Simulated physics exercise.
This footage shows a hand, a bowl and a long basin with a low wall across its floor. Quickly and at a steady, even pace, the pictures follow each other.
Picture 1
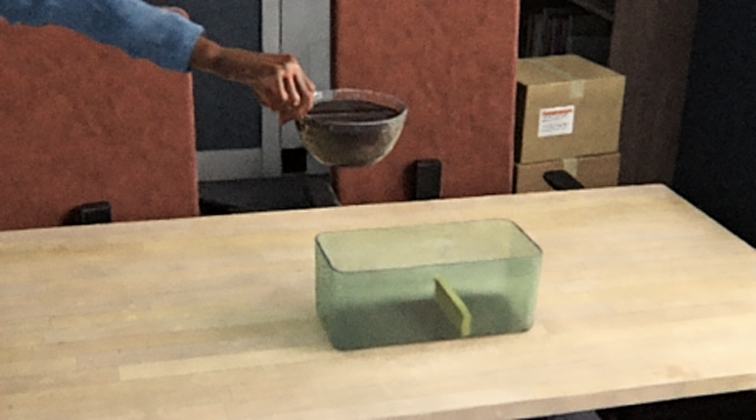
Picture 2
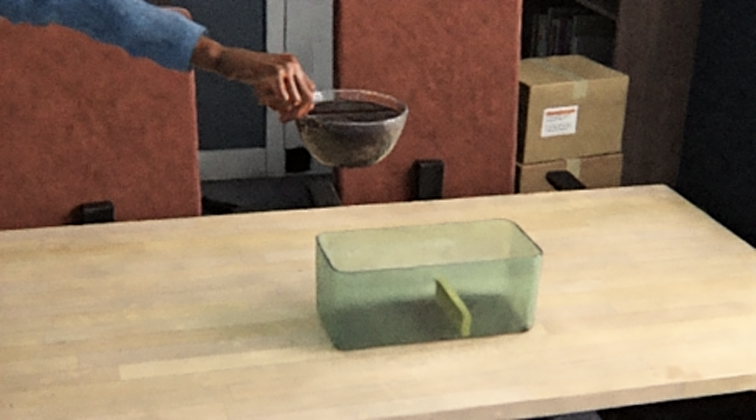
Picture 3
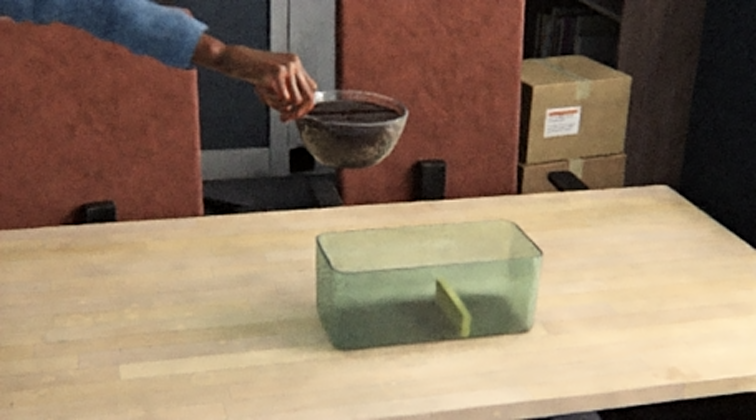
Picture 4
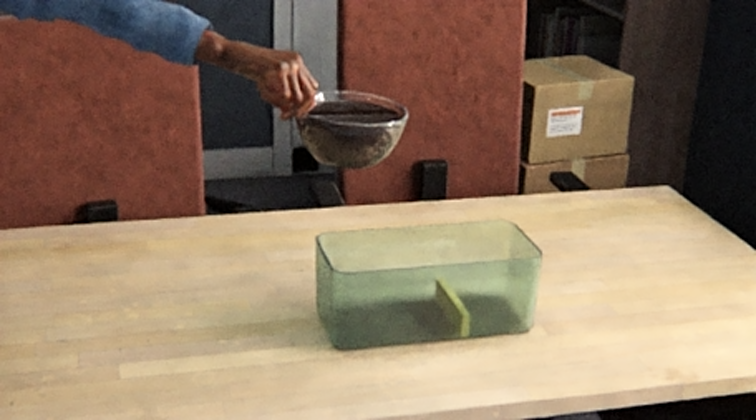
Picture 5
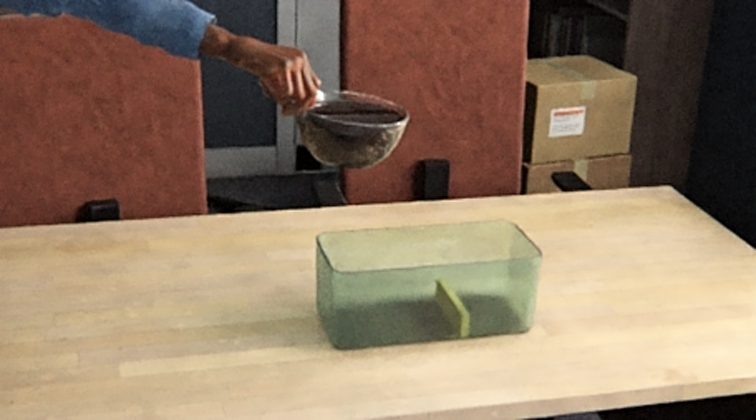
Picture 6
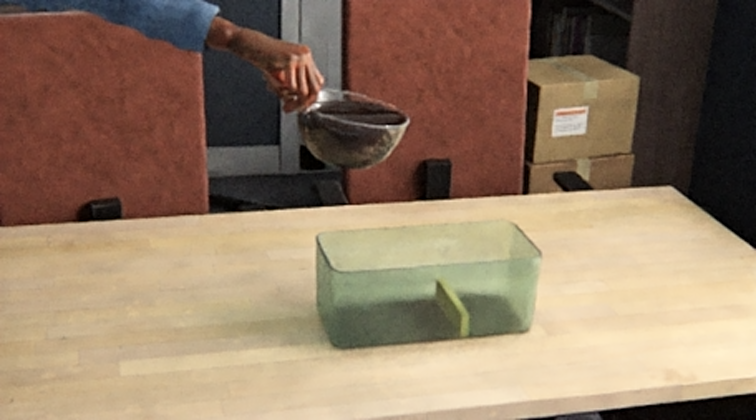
A hand holding a glass bowl of dark contents above a green translucent basin on a wooden table, slowly tilting it slightly rightward.
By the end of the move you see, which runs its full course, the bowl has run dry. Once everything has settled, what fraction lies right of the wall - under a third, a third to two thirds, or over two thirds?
The share right of the wall is going to reach a third without passing two thirds.
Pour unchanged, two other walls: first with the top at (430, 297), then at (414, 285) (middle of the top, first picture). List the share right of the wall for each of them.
Respectively 65 and 85 per cent, approximately.
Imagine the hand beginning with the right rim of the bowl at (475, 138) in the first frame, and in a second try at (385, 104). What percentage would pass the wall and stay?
About 55 and 15 per cent.
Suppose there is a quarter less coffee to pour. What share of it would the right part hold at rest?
That share would be some 25 parts in a hundred.
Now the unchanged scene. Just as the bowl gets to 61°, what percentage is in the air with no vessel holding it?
40 in a hundred.
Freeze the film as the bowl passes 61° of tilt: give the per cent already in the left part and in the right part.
Left 10 per cent, right 5 per cent.
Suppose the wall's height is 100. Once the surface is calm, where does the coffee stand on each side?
The left comes to 50 % and the right to 70 %.
A moment on, the bowl is tipped part way and 48 per cent is still to pour, 8 is left of the wall and 7 right of it.
Next, the bowl is tipped on its side and 4 per cent is still to pour, 42 is left of the wall and 44 right of it.
Then the bowl is tipped right over and 0 per cent is still to pour, 56 is left of the wall and 43 right of it.
Later the bowl is tipped right over and 0 per cent is still to pour, 55 is left of the wall and 44 right of it.
At rest 56 per cent lies left of the wall, 44 right of it and 1 outside.
